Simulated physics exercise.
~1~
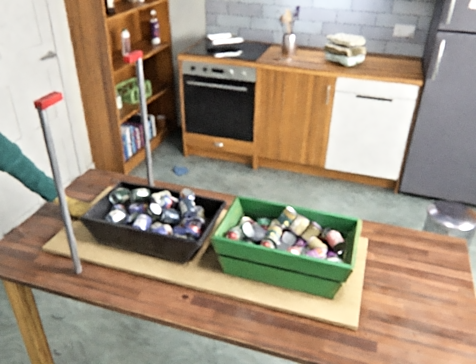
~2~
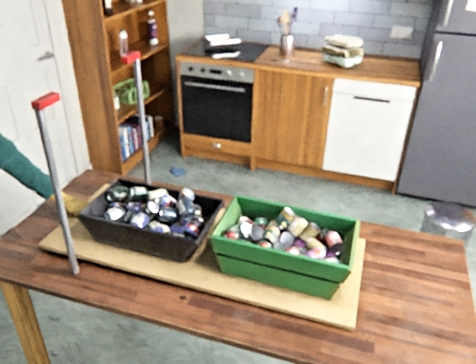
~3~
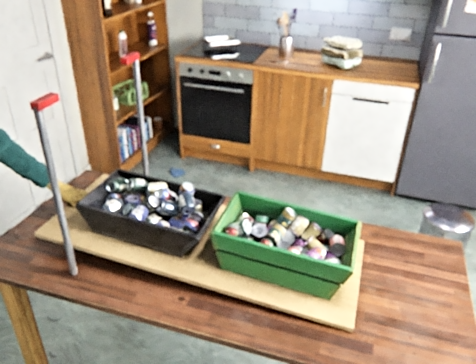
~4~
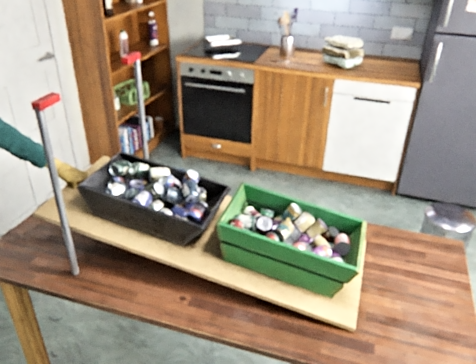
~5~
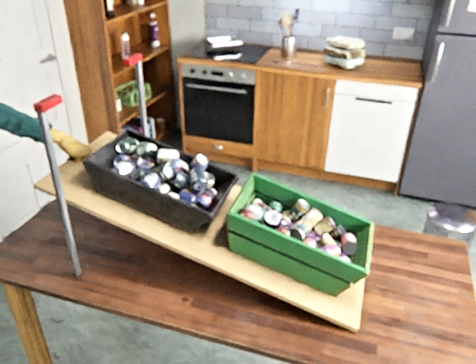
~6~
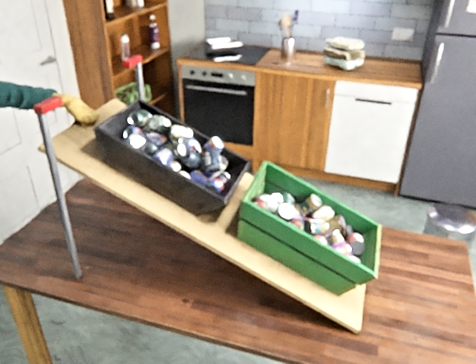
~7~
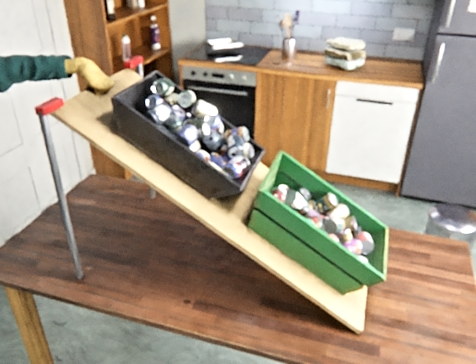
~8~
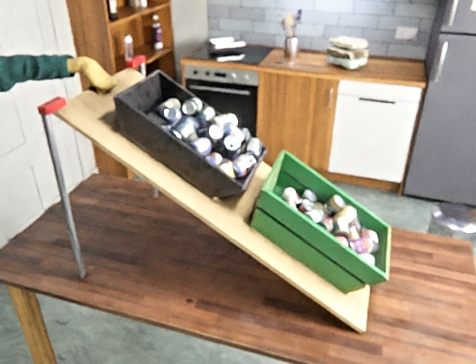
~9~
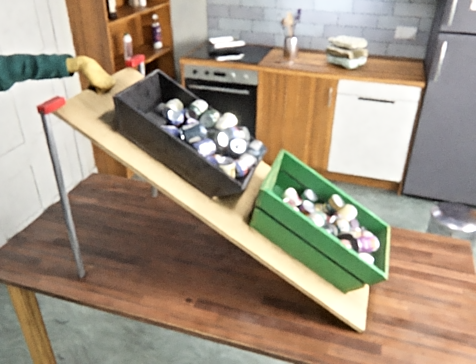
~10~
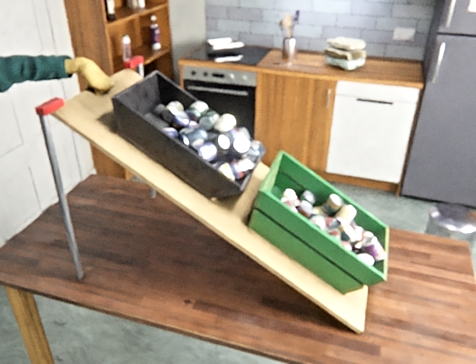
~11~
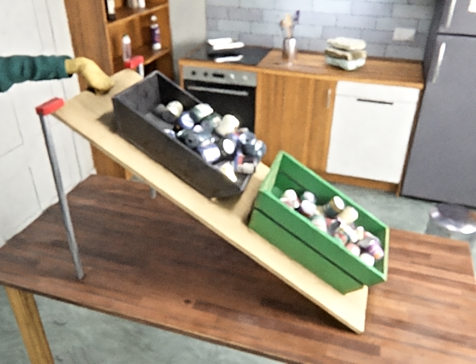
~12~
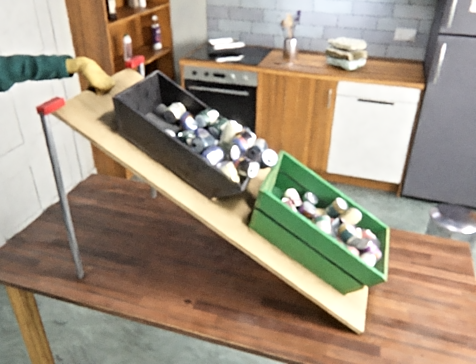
In a kitchen, a long board lies on a wooden table, carrying a black box on the left and a green box on the right, both filled with small cans. A gloved hand in a green sleeve holds the board's left end and begins to raise it, slowly at first. The board then swings up faster, tilting down to the right, and both boxes tip with it. It halts at the red-topped metal stops. The cans settle toward the lower ends, and the board stays steeply sloped, with nearly all of them still in their boxes.
